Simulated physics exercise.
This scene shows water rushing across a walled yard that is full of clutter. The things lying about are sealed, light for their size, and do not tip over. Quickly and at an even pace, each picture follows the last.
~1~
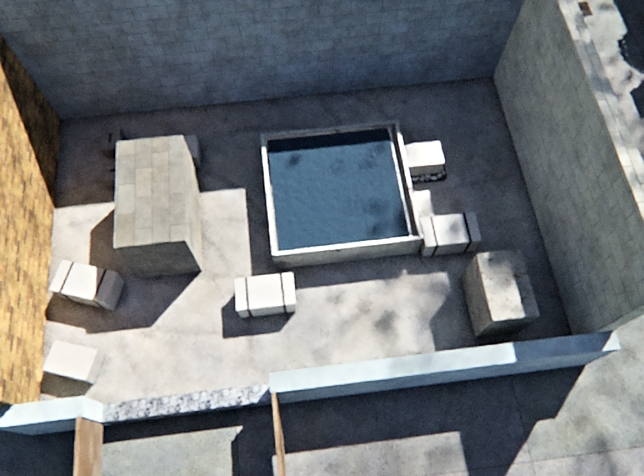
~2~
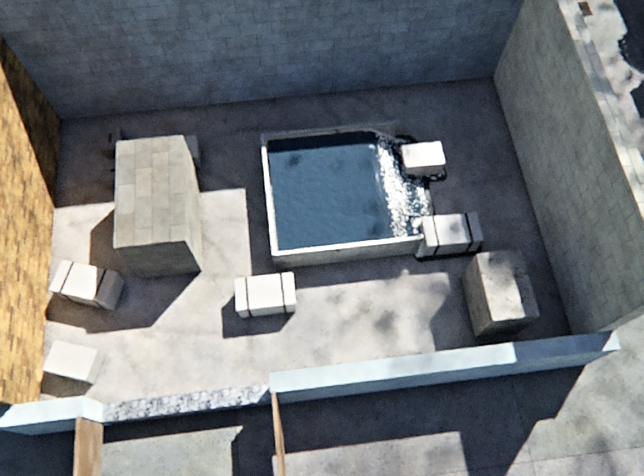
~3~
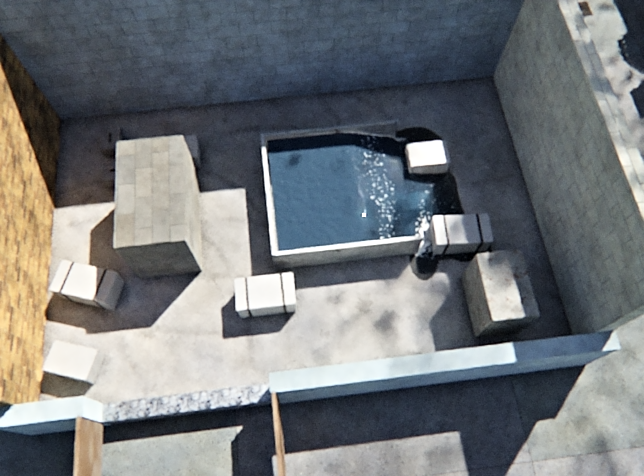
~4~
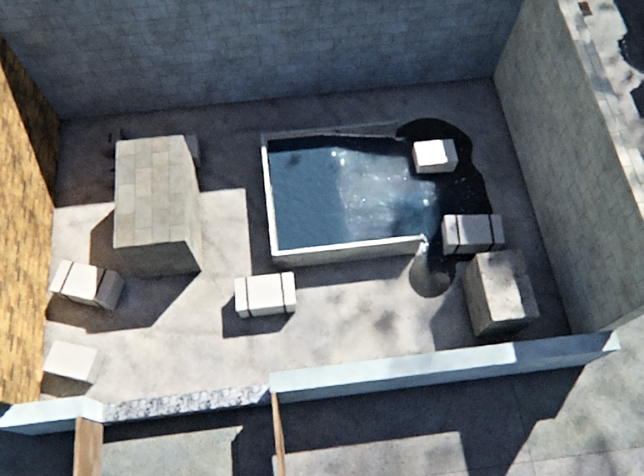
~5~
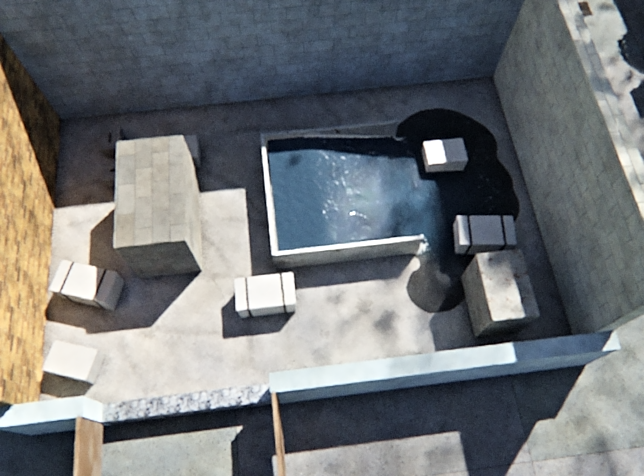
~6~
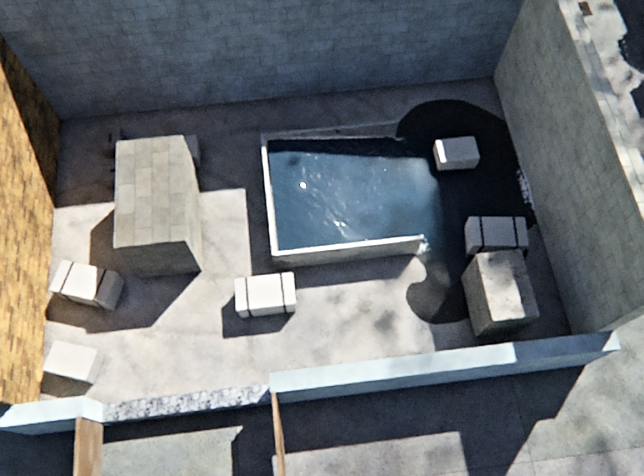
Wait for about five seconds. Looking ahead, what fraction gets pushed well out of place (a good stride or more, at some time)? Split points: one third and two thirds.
Share: Fewer than a third.
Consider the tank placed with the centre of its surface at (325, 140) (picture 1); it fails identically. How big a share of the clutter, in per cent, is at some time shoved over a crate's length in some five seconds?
Roughly 20 in a hundred.
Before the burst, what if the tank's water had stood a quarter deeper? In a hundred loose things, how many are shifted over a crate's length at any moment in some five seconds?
About 60 %.
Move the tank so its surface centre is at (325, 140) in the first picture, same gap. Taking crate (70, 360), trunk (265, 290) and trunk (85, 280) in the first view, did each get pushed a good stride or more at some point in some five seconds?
Taking them in turn: Kept near its start; kept near its start; kept near its start.
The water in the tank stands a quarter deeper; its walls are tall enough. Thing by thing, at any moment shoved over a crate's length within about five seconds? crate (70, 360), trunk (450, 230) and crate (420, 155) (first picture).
Going through them in turn, I'd say never got there, then got there, then got there.
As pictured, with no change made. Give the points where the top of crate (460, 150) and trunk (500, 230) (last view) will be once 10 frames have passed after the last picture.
Approximately (495, 95), and approximately (533, 261).
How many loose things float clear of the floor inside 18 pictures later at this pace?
I make it 2.
A moment on, 2 of 8 are well off their spots; 1 afloat.
Next, 2 of 8 are well off their spots; 2 afloat.
Later, 2 of 8 are well off their spots; 2 afloat.
In the end, 2 of 8 are well off their spots, and 2 have been at some point; 2 afloat.
